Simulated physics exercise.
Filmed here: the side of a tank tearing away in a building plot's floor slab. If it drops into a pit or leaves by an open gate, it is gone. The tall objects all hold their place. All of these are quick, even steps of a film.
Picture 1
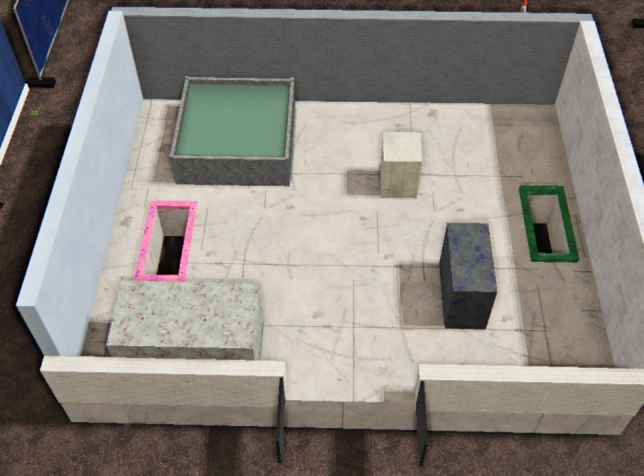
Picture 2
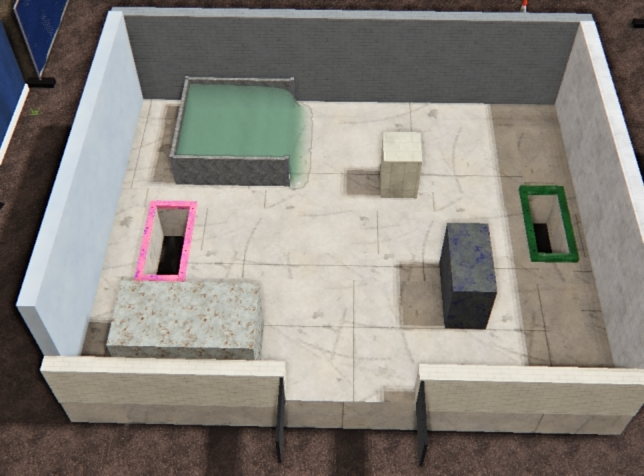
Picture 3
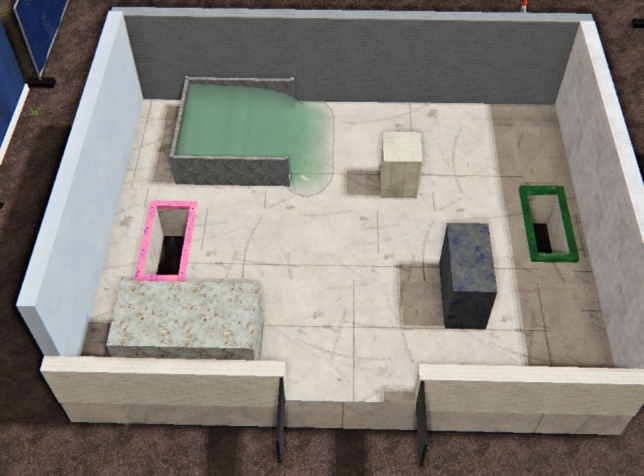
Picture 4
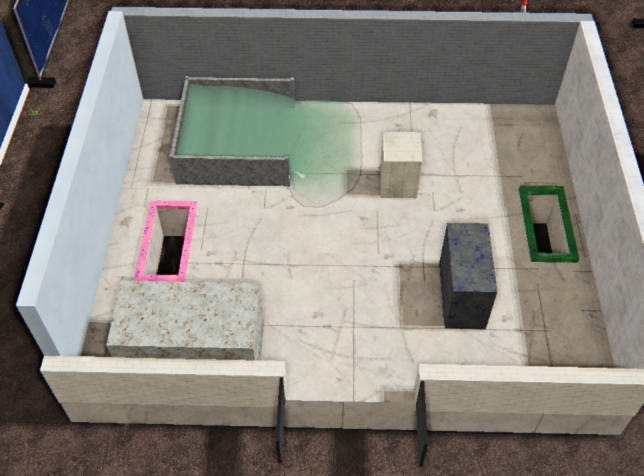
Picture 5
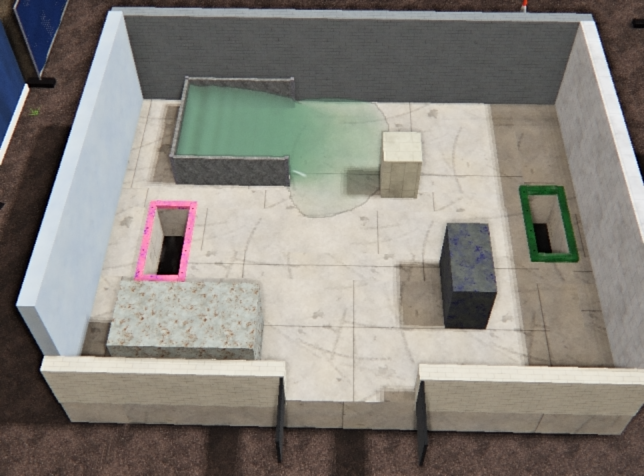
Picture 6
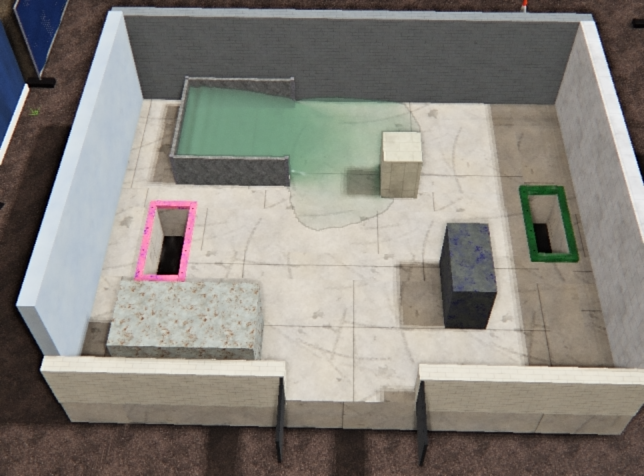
A water tank's right side opens, and green water spreads rightward across the pale floor.
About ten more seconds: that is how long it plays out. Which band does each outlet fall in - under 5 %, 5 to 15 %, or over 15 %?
One by one: The gate swallows five to fifteen per cent. The pink pit swallows below five per cent. The green pit swallows five to fifteen per cent.
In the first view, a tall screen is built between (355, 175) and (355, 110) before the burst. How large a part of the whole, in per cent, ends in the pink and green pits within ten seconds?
The pink pit gets 0 per cent, the green pit 0 per cent.
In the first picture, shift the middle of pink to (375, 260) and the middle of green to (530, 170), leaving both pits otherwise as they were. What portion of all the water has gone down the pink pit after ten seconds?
Per cent: Pink 10.
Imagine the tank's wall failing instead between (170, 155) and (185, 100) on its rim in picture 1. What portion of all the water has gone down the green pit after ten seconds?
Green: 0 %.
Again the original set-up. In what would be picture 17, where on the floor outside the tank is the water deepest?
I would choose the pixel (547, 121).
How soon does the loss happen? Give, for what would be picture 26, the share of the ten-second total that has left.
I get 15 percent.
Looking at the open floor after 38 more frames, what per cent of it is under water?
Near 70 in a hundred.
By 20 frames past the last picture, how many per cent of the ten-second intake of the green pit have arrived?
Around 25 percent.
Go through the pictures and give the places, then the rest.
The first frame shows the water tank at (235, 120) is whole and still.
In the second frame, the front is at (297, 105), out from the gap at (289, 136).
In the third frame, the front is at (319, 103), out from the gap at (289, 138).
In the fourth frame, the front is at (338, 195), out from the gap at (289, 138).
In the fifth frame, the front is at (370, 104), out from the gap at (289, 139).
In the sixth frame, water pours out at (289, 139) and has run to a hidden place.
A moment on, water covers 30 % of the floor; the gate 0 %, the pink pit 0 %, the green pit 0 %.
Next, water covers 40 % of the floor; the gate 0 %, the pink pit 0 %, the green pit 0 %.
Then, water covers 55 % of the floor; the gate 0 %, the pink pit 0 %, the green pit 2 %.
Later, water covers 70 % of the floor; the gate 5 %, the pink pit 0 %, the green pit 8 %.
In the end, water covers 85 % of the floor; the gate 10 %, the pink pit 0 %, the green pit 9 %.
